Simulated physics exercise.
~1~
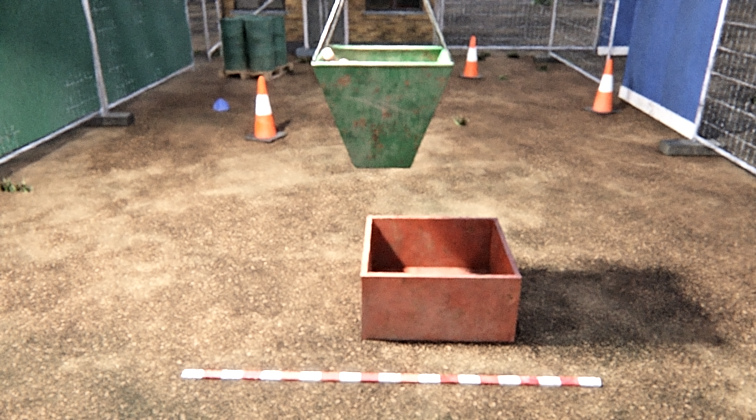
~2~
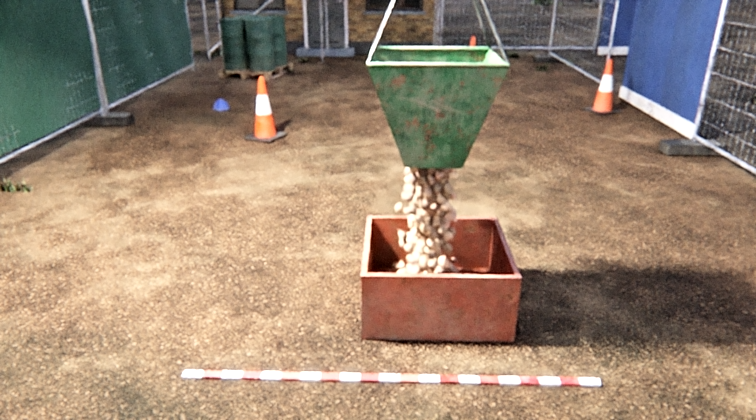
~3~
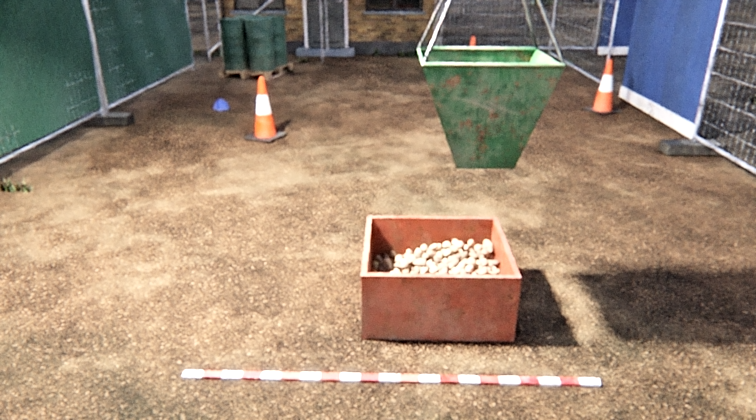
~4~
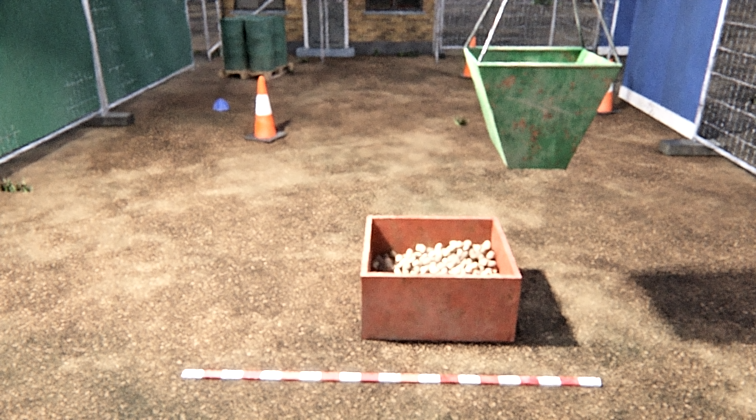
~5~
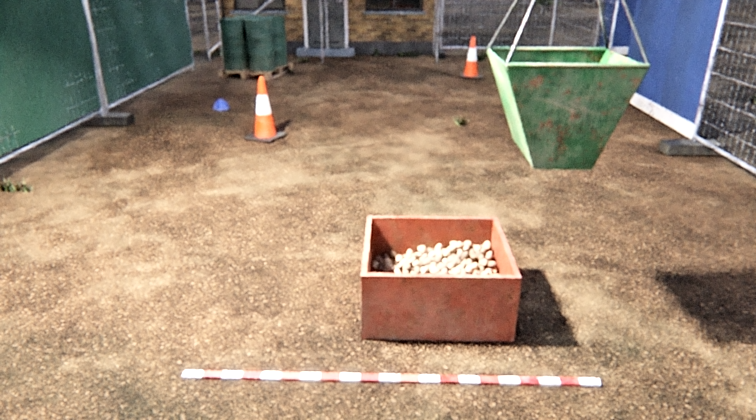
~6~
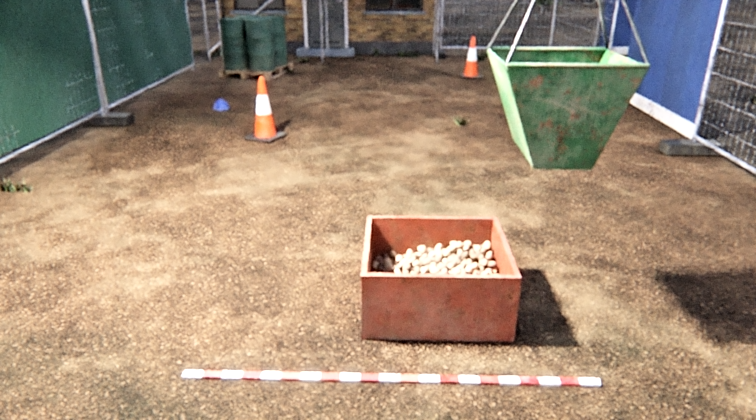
A green, tapering skip hangs from cables above a brown gravel yard, seen from the side and slightly above by a still camera. Below it sits an open red bin, with a red and white striped pole lying in front, orange cones and dark green barrels behind, and fencing on both sides. The skip moves right and pale rounded stones pour from its bottom into the bin. Emptied, it carries on to the right without swinging, then stops. The stones lie still in the bin, heaped towards the right, with none seen on the ground.
